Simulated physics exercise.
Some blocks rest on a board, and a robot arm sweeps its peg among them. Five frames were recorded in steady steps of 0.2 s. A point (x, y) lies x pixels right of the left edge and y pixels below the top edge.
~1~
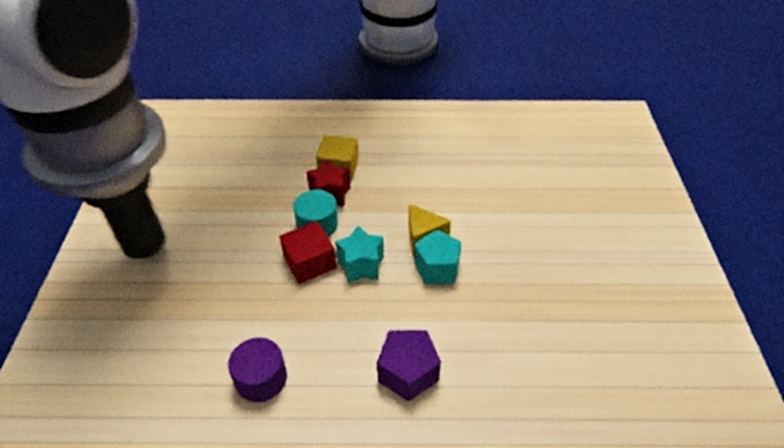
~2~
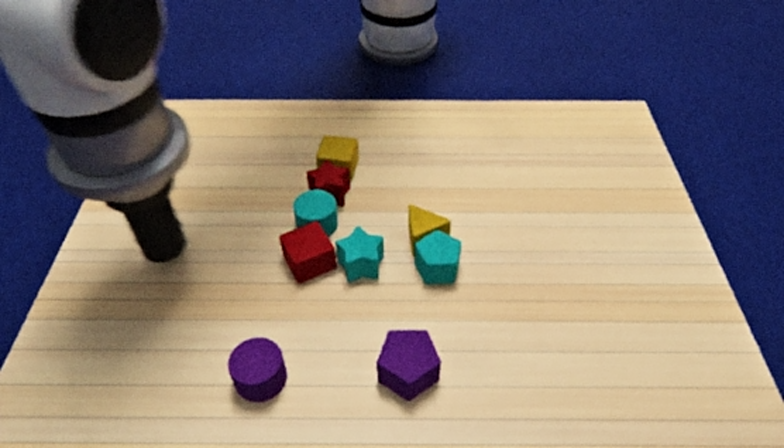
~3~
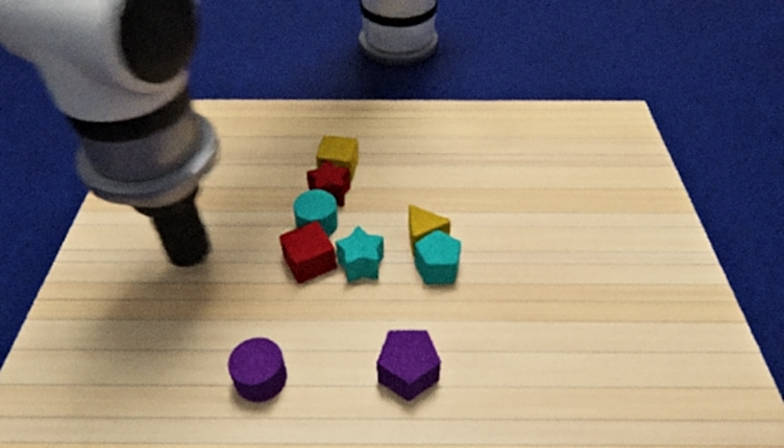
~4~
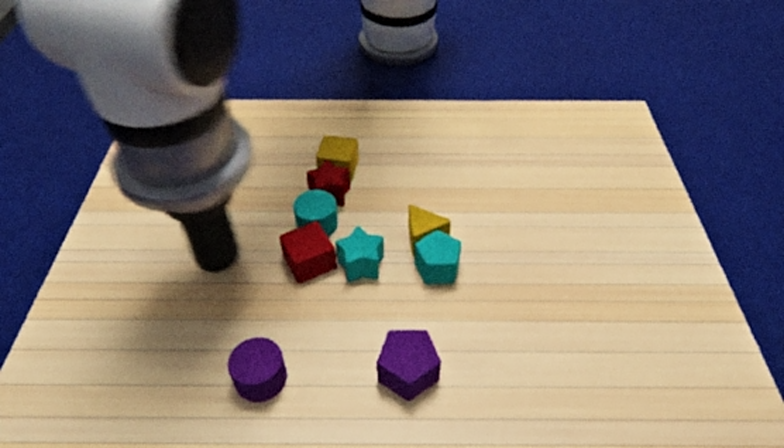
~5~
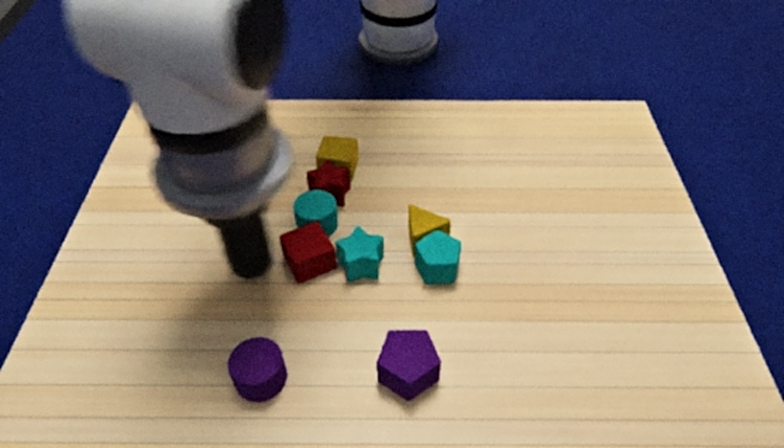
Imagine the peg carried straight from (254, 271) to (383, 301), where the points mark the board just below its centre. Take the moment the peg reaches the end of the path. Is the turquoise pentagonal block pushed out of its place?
No, that is not what happens.
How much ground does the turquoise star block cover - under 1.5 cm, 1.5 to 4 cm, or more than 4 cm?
Answer: 1.5 to 4 cm.
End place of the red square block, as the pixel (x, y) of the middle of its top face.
Its top middle: (341, 234).
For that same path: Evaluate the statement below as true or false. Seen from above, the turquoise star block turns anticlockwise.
The statement is incorrect.
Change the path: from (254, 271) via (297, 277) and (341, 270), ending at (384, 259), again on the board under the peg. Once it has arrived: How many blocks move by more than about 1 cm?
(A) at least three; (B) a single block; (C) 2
A - at least three.
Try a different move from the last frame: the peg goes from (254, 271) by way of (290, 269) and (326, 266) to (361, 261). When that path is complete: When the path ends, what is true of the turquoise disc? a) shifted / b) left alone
That would be b.
The first path, step by step. One third of the way, peg (295, 272); red square block (330, 239), turned 20° anticlockwise; turquoise star block (377, 241), turned 30° clockwise.
Two thirds of the way, peg (339, 282); red square block (341, 234), turned 40° anticlockwise; turquoise star block (384, 239), turned 45° clockwise.
At the end, peg (383, 291); red square block (341, 234), turned 40° anticlockwise; turquoise star block (384, 239), turned 45° clockwise; turquoise pentagonal block unmoved.
